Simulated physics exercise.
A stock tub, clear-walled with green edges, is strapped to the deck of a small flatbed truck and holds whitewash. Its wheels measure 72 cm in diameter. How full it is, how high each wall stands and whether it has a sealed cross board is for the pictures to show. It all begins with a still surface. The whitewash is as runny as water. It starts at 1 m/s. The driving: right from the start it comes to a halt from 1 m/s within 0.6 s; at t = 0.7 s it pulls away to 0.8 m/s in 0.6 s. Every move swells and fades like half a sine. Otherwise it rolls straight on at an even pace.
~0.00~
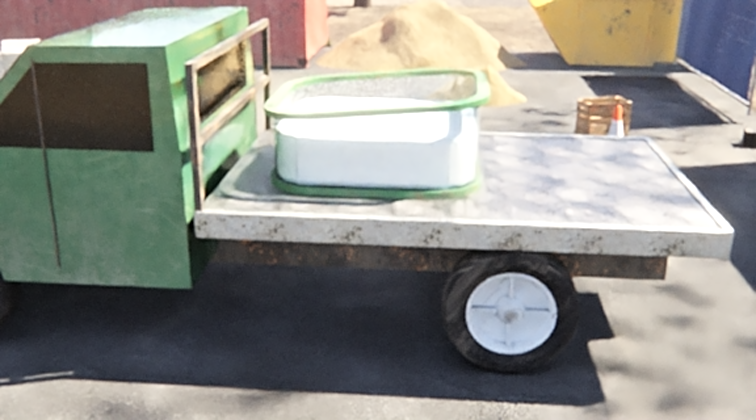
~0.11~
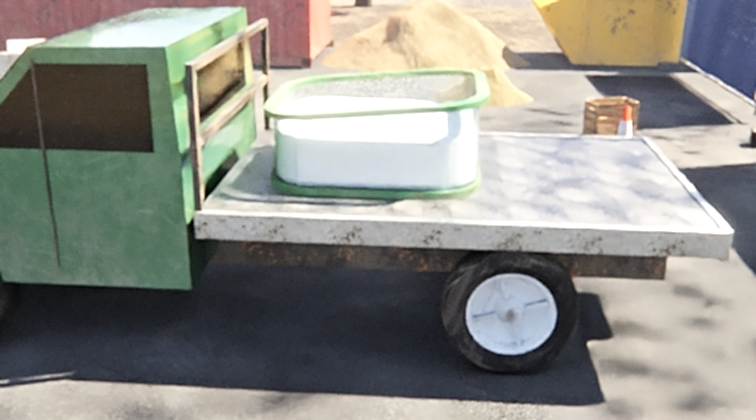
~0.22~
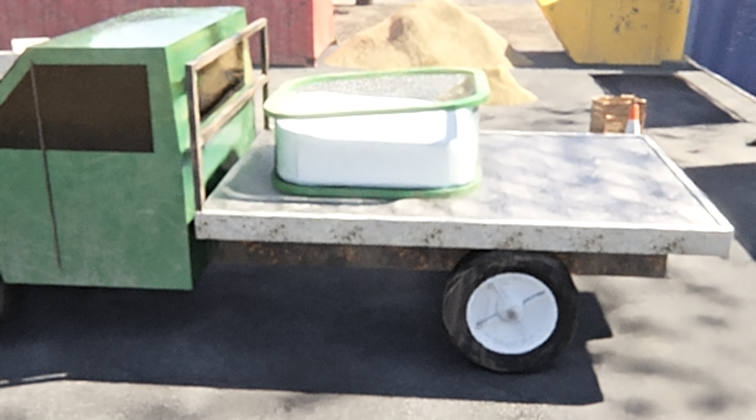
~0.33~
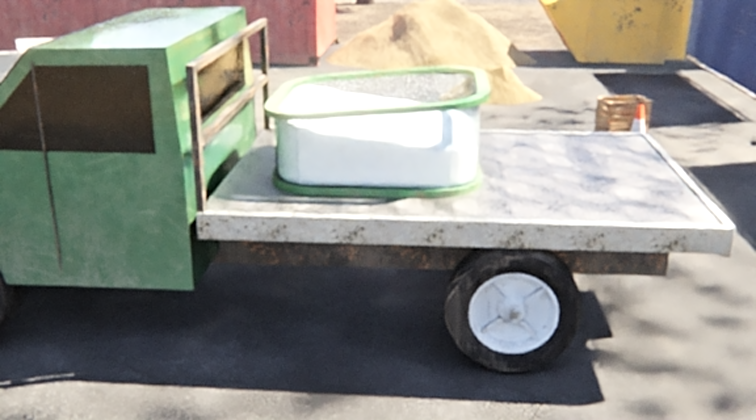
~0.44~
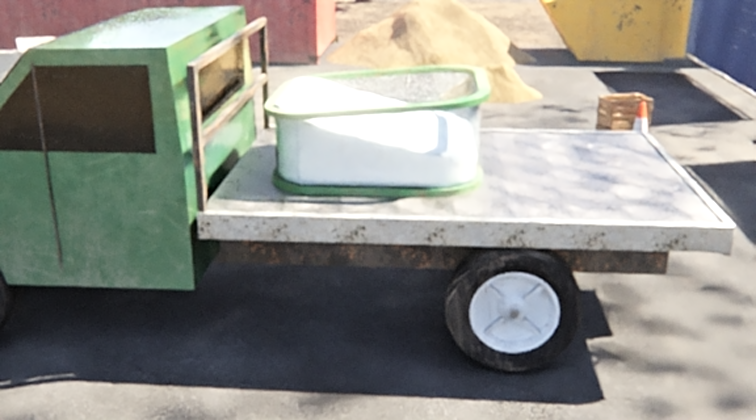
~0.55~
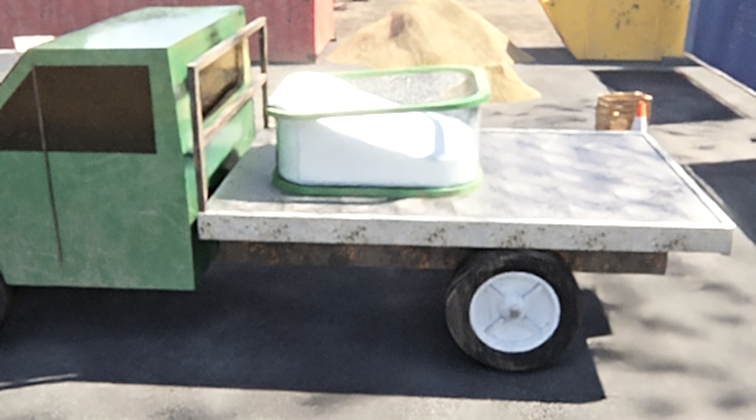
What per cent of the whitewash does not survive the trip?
It loses close to 12 per cent.
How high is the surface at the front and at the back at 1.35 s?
Front 12 cm, back 68 cm.
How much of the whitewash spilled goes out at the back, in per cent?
Some 20 per cent of it.
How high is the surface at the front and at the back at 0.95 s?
About 32 cm in front and 24 cm behind.
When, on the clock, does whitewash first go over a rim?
At about 0.8 s.
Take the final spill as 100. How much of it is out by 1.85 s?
About 30 per cent.
Then, 0.95 s in, front 31 cm, middle 30 cm, back 25 cm above the floor; the loss stands at 1 per cent, over the front.
Then, 1.35 s in, front 12 cm, middle 19 cm, back 68 cm above the floor; the loss stands at 2 per cent, over the front.
Then, 1.85 s in, front 37 cm, middle 27 cm, back 22 cm above the floor; the loss stands at 4 per cent, over the back and the front.
Then, 4.28 s in, the loss stands at 12 per cent, over the front, a little elsewhere, 38 of 325 litres.
